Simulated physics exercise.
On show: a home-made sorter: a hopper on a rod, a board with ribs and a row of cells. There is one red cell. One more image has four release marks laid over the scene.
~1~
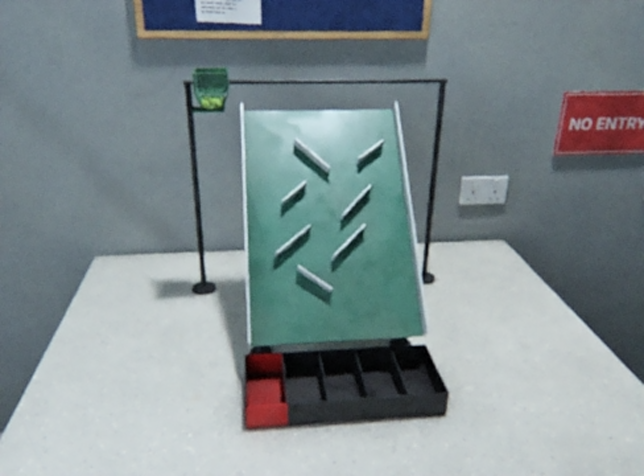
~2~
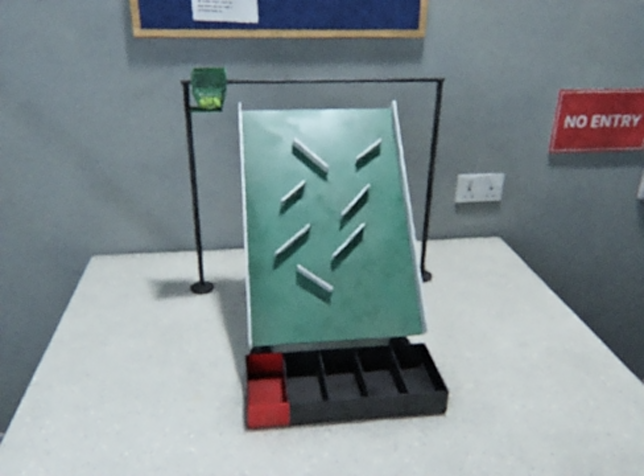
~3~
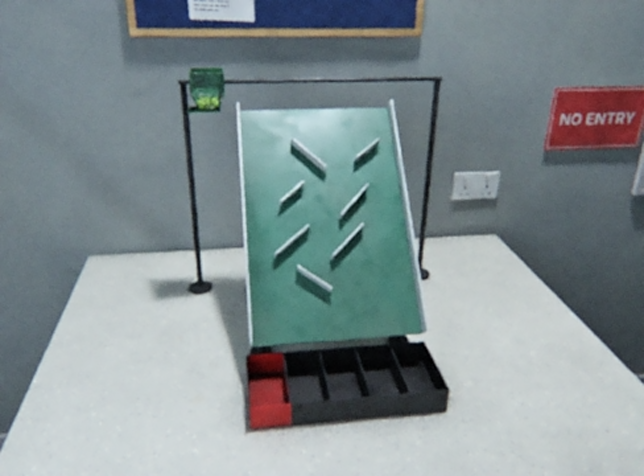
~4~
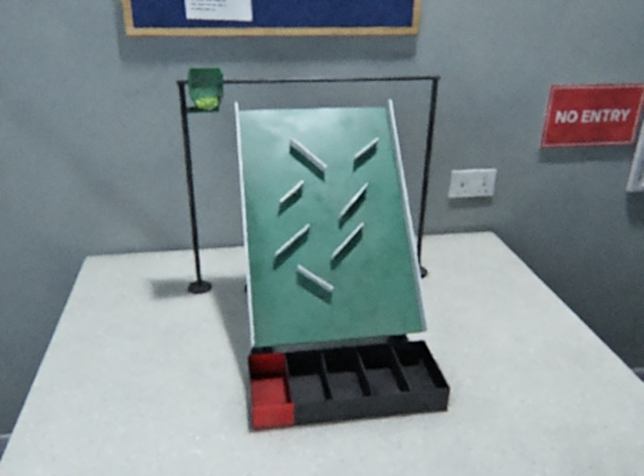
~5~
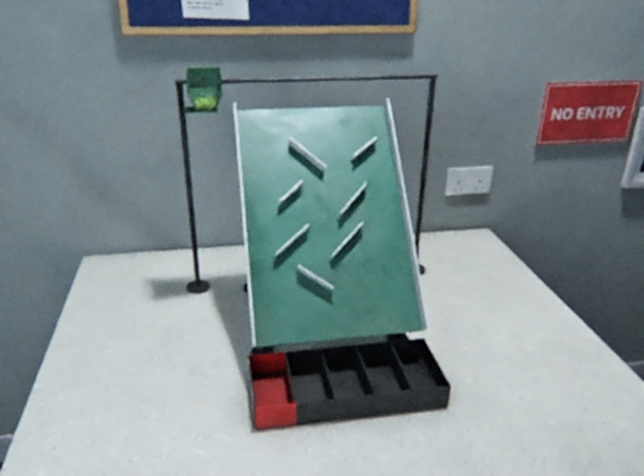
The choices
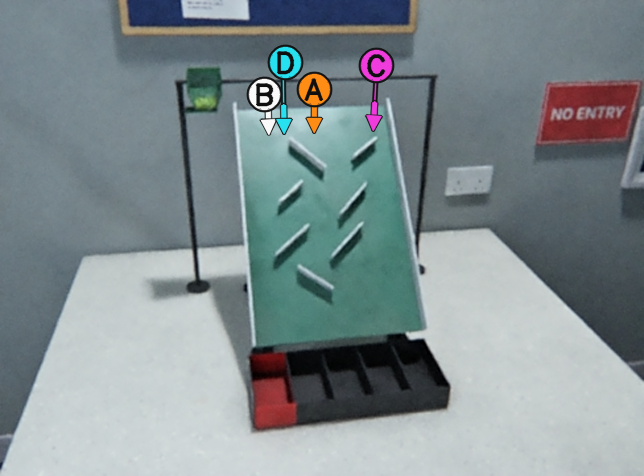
Green ribbed board standing above a row of black cells with one red at left, nothing moving but a slight camera drift.
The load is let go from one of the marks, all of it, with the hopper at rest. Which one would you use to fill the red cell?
Mark B does it best.
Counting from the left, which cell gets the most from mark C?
It is the fifth one.
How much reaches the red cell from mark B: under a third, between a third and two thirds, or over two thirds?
Over two thirds.
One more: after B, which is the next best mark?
D it is.
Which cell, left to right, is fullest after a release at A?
It is the fourth one.
On the marked copy, mark A meets the board at (314, 127); mark B meets the board at (268, 129); mark C meets the board at (373, 125); mark D meets the board at (284, 128).
If A is chosen, a stray few in the red cell, nearly all in other cells.
If B is chosen, nearly all in the red cell.
If C is chosen, a stray few in the red cell, most in other cells, a small part outside the box.
If D is chosen, about half in the red cell, about a third in other cells, a small part outside the box.
